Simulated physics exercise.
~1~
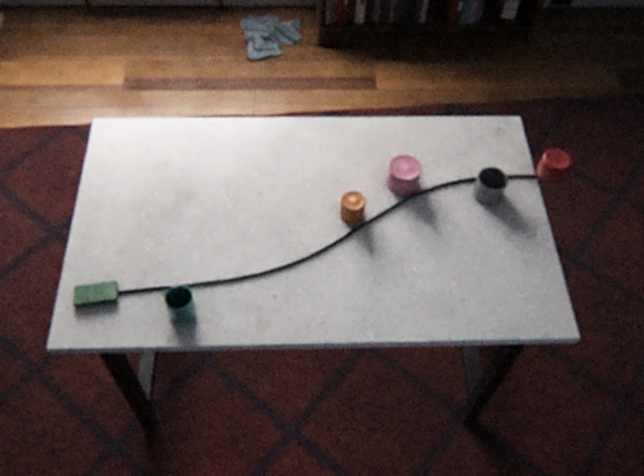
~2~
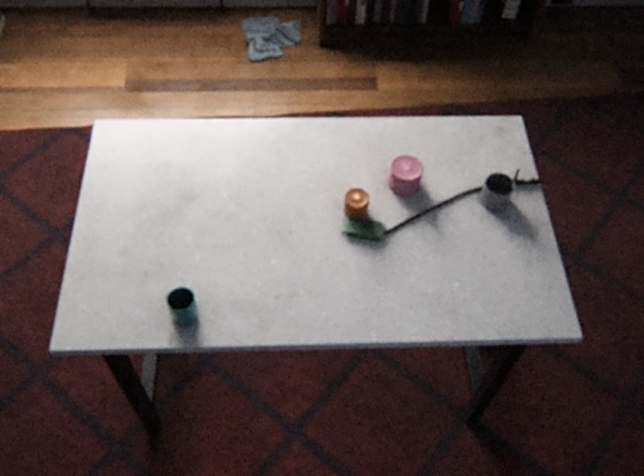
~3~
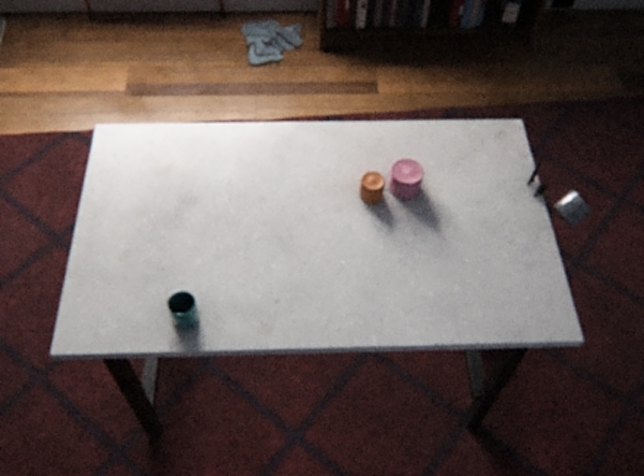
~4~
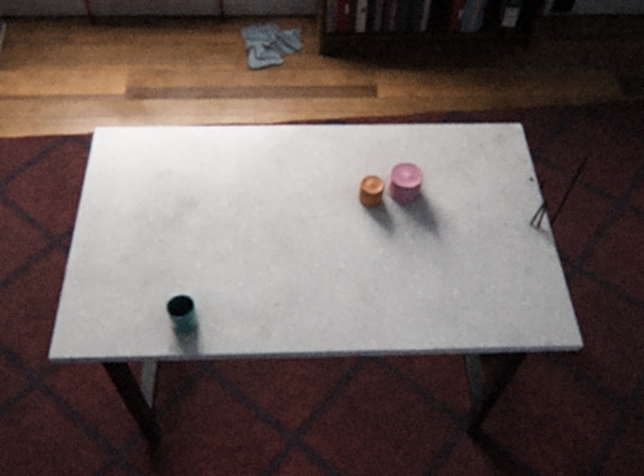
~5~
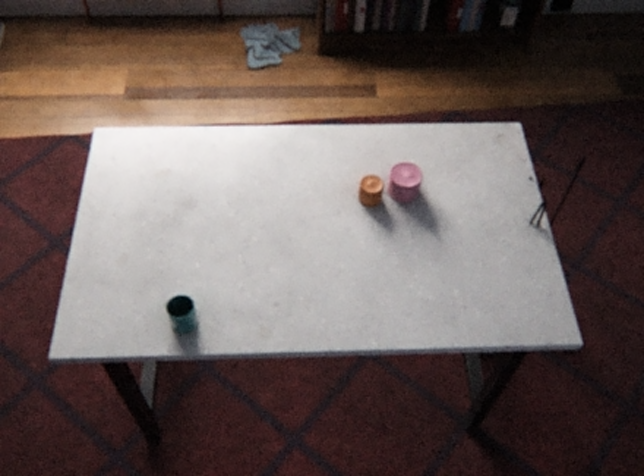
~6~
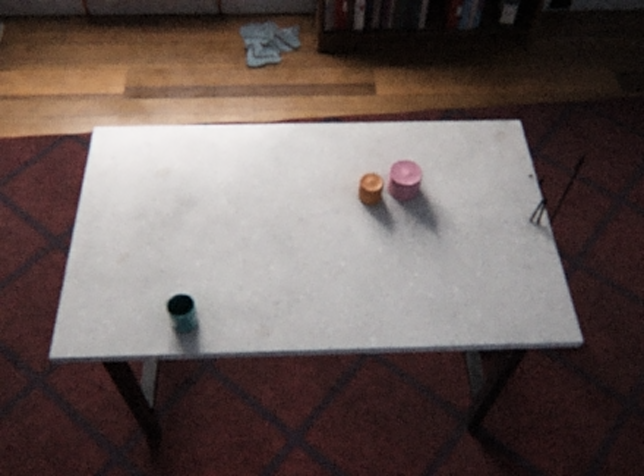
A pale table held a small green block wired to a red object hanging off its right edge; the block was dragged rightward past the orange tub, and it and the grey mug went over the edge, leaving the teal mug and orange and pink tubs on top.
